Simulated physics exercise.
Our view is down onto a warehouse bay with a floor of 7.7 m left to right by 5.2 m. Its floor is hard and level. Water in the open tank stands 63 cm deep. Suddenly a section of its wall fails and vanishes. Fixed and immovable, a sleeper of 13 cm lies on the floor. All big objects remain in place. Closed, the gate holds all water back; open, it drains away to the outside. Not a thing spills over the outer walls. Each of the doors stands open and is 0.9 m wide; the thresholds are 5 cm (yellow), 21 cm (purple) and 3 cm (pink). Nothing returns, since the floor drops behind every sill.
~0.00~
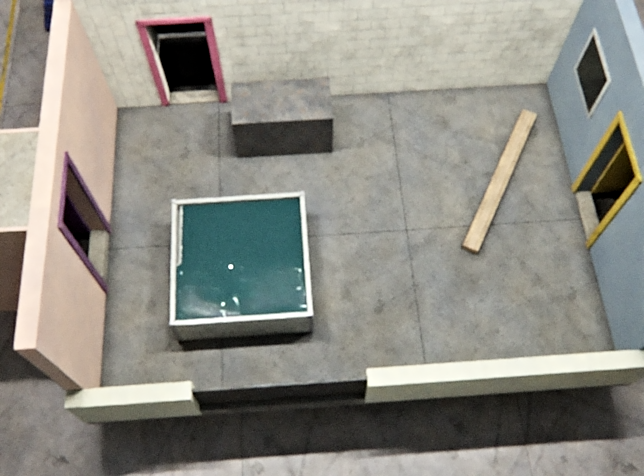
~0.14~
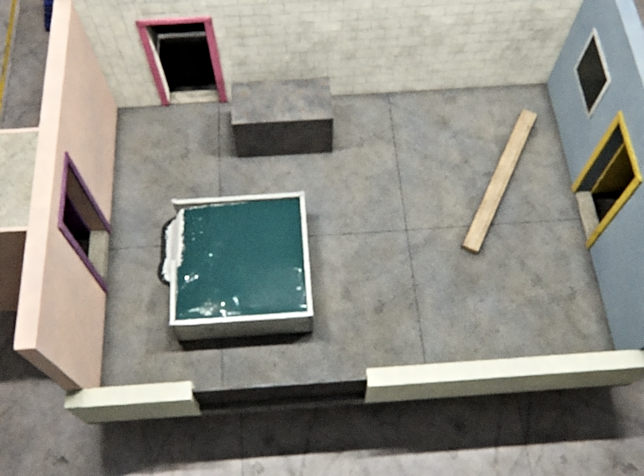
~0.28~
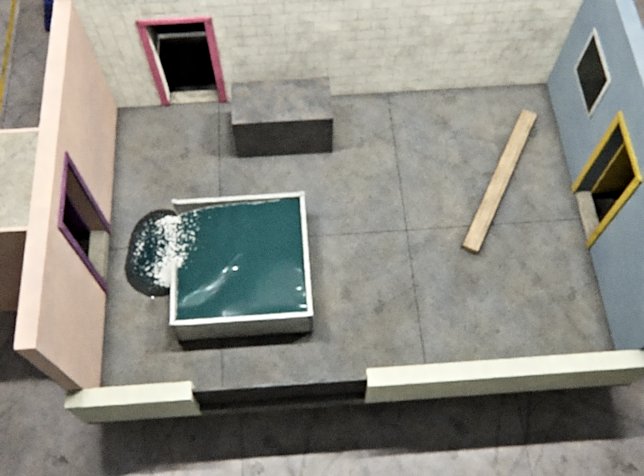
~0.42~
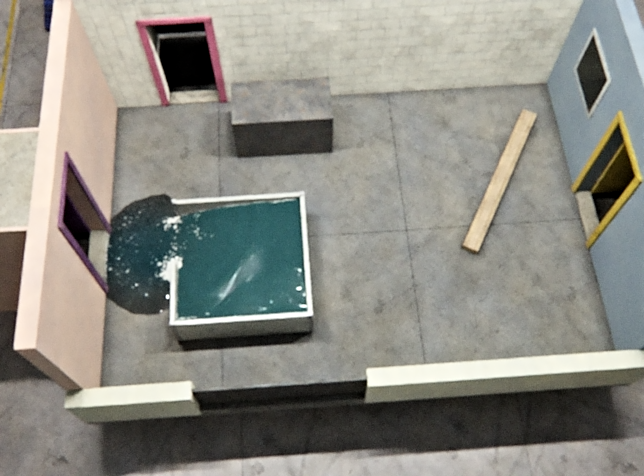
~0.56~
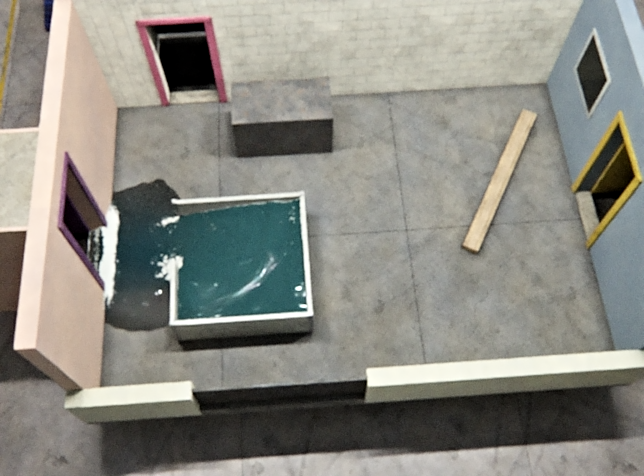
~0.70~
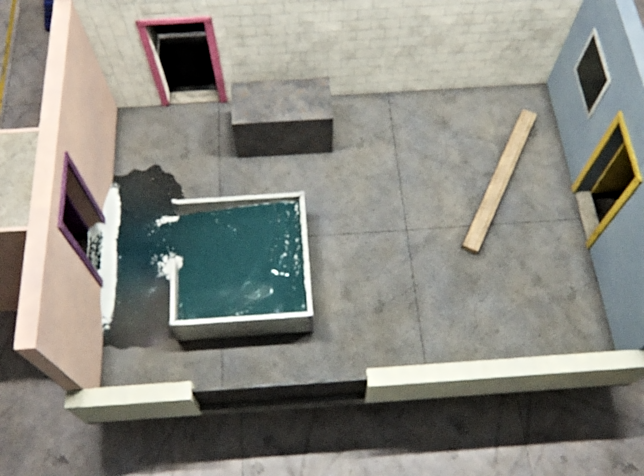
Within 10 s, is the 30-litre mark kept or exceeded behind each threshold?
Yellow door: Kept, purple door: Exceeded, pink door: Exceeded.
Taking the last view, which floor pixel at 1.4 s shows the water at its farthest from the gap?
I'd put it close to (118, 114).
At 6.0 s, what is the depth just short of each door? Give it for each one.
Readings (cm): Yellow = 0; purple = 16; pink = 11.
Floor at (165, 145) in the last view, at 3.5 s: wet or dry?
Awash.
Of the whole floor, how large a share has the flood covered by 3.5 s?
Covered: Roughly 35 %.
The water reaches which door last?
Last comes the yellow one.
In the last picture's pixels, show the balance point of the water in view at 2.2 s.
Around (205, 262).
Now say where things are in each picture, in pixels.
In the first picture, the open tank at (240, 258) is whole and still, 63 cm deep.
In the second picture, water pours out at (181, 244) and has run 0.6 m, to (170, 223); deepest outside 33 cm, 63 cm at the open tank's back.
In the third picture, the front is at (131, 274), 0.9 m from the gap at (182, 246); 0.9 m2 of floor is under water; 63 cm left at the back of the open tank.
In the fourth picture, the front is at (111, 227), 1.3 m from the gap at (182, 246); 1.8 m2 of floor is under water; 63 cm left at the back of the open tank.
In the fifth picture, the front is at (112, 201), 1.5 m from the gap at (182, 246); 2.4 m2 of floor is under water; 62 cm left at the back of the open tank.
In the sixth picture, the front is at (114, 179), 1.8 m from the gap at (182, 246); 2.7 m2 of floor is under water; 56 cm left at the back of the open tank.
After 1.4 s water covers 15 % of the floor and is deepest (44 cm) near (109, 254); yellow door not reached, purple door 42 cm at the sill, 68 L in, pink door not reached.
After 2.2 s water covers 20 % of the floor and is deepest (38 cm) near (109, 254); yellow door not reached, purple door 36 cm at the sill, 160 L in, pink door 12 cm at the sill, 3 L in.
After 3.5 s water covers 35 % of the floor and is deepest (27 cm) near (109, 254); yellow door not reached, purple door 26 cm at the sill, 212 L in, pink door 11 cm at the sill, 52 L in.
After 6.0 s water covers 65 % of the floor and is deepest (17 cm) near (109, 254); yellow door not reached, purple door 16 cm at the sill, 224 L in, pink door 11 cm at the sill, 123 L in.
After 10.0 s water covers 90 % of the floor and is deepest (10 cm) near (520, 160); yellow door 5 cm at the sill, 0 L in, purple door 10 cm at the sill, 224 L in, pink door 8 cm at the sill, 196 L in.
